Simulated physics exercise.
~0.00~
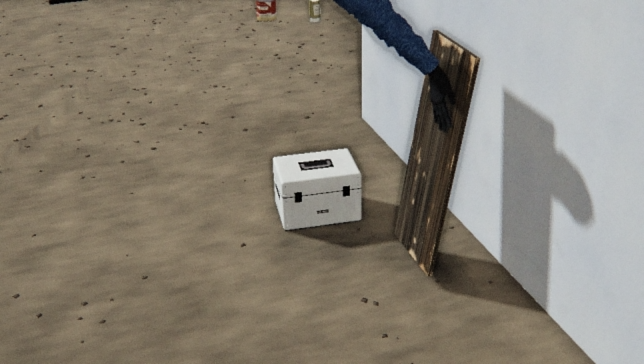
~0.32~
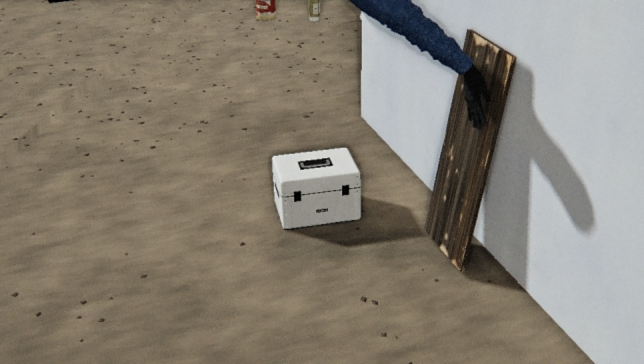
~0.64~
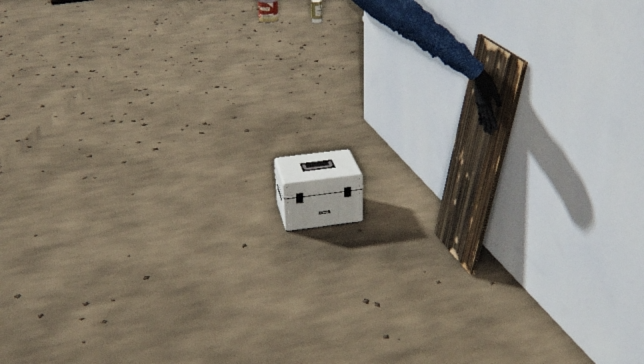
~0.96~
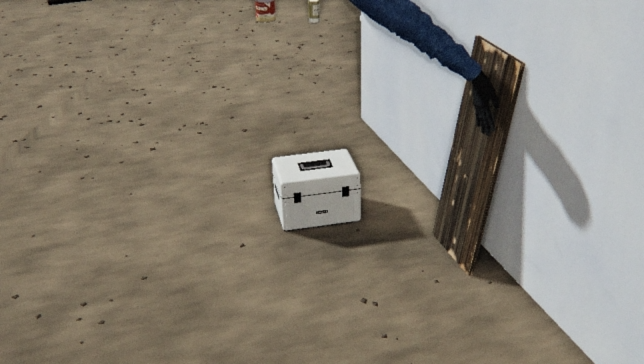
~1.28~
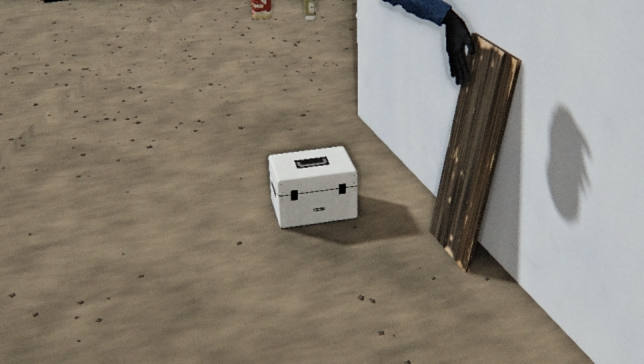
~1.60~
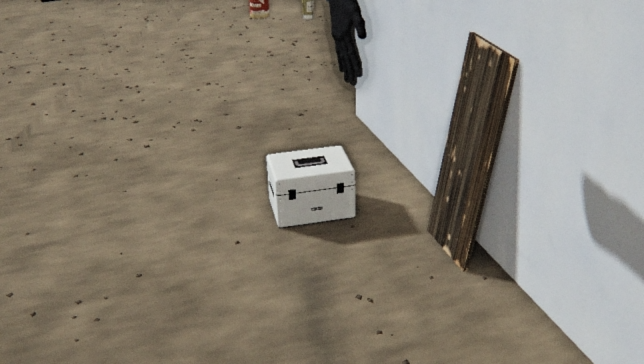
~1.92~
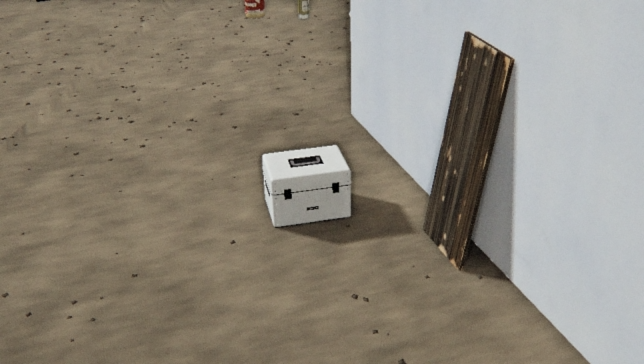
A gloved hand in a blue sleeve moved a long dark board a little to the right against a white wall beside a white toolbox, then let go and drew away, and the board stayed leaning there.
